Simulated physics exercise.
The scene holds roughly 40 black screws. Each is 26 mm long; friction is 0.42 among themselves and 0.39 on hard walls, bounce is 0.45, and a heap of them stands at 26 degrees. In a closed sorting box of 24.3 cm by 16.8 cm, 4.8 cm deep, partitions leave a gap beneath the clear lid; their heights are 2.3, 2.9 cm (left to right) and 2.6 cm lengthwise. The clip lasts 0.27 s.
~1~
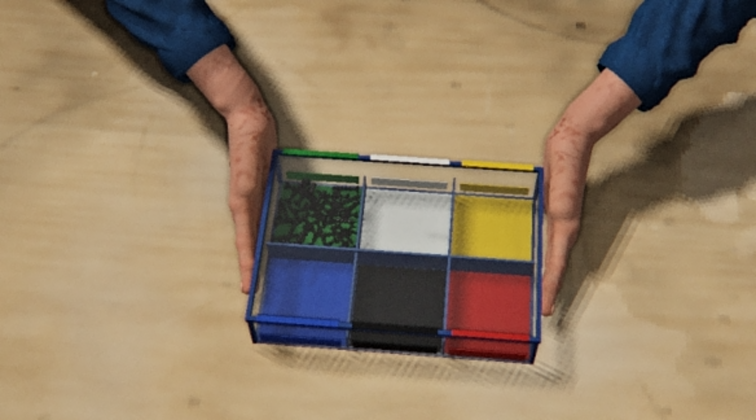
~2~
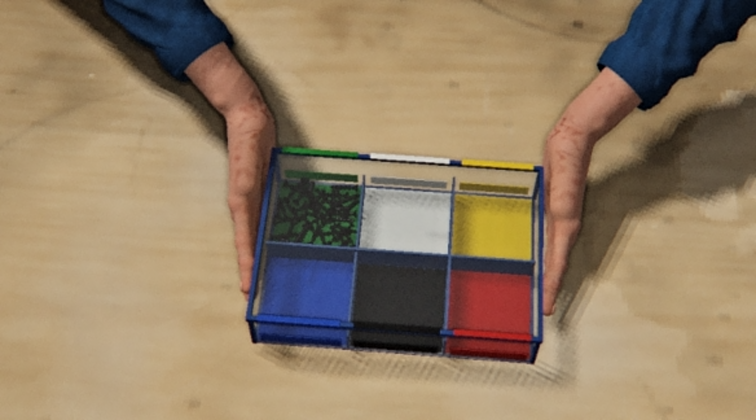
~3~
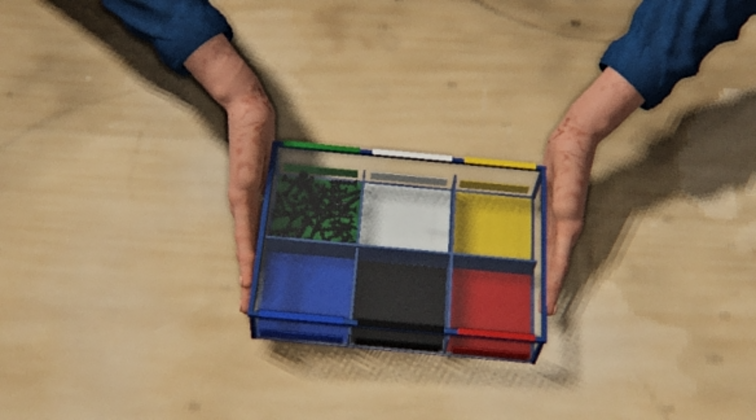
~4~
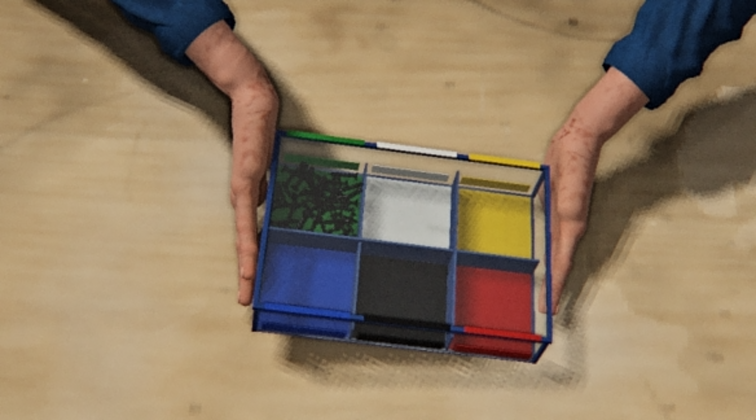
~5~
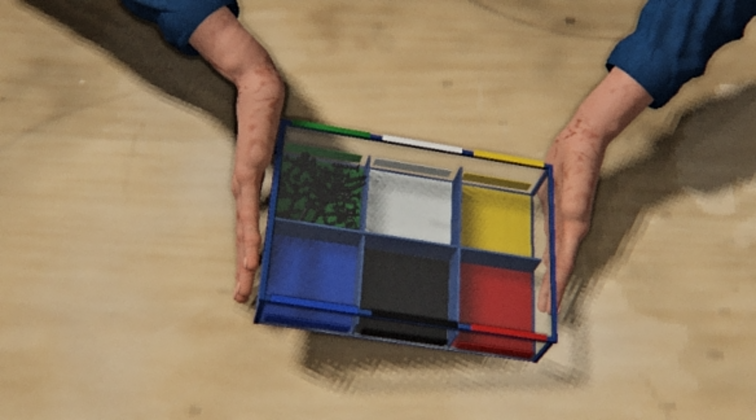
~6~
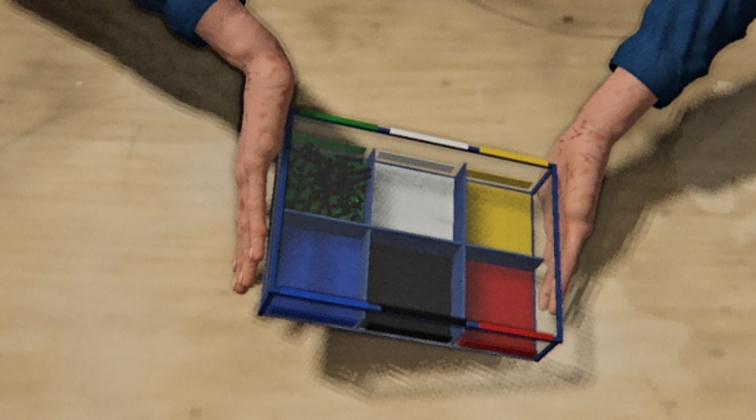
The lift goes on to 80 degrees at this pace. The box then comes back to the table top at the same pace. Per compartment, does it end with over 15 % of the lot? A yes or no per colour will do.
Red: No. Blue: No. Green: Yes. Yellow: Yes. White: Yes. Black: No.
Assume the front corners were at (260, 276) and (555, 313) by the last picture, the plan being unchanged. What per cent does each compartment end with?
Red 0; blue 0; green 80; yellow 0; white 20; black 0.
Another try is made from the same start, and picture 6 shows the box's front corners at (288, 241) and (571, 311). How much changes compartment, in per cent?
I'd put it at about 55 per cent.
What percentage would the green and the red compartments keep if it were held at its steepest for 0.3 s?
Then: Green 45, red 10.
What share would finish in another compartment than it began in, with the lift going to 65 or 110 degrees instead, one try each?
25 and 100 %.
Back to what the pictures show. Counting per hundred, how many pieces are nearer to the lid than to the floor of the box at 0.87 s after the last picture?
Roughly 40 per cent.
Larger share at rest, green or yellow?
That would be the green compartment.
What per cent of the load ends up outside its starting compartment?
Somewhere around 55 percent.
Then, 0.87 s after the last picture, tilt 79 degrees; green 90 %, white 10 %.
Then, 1.45 s after the last picture, tilt 34 degrees; red 10 %, green 45 %, yellow 25 %, white 20 %.
Then, 2.08 s after the last picture, tilt 0 degrees; red 10 %, green 45 %, yellow 25 %, white 20 %.
In the end, red 10 %, blue 0 %, green 45 %, yellow 25 %, white 20 %, black 0 %.
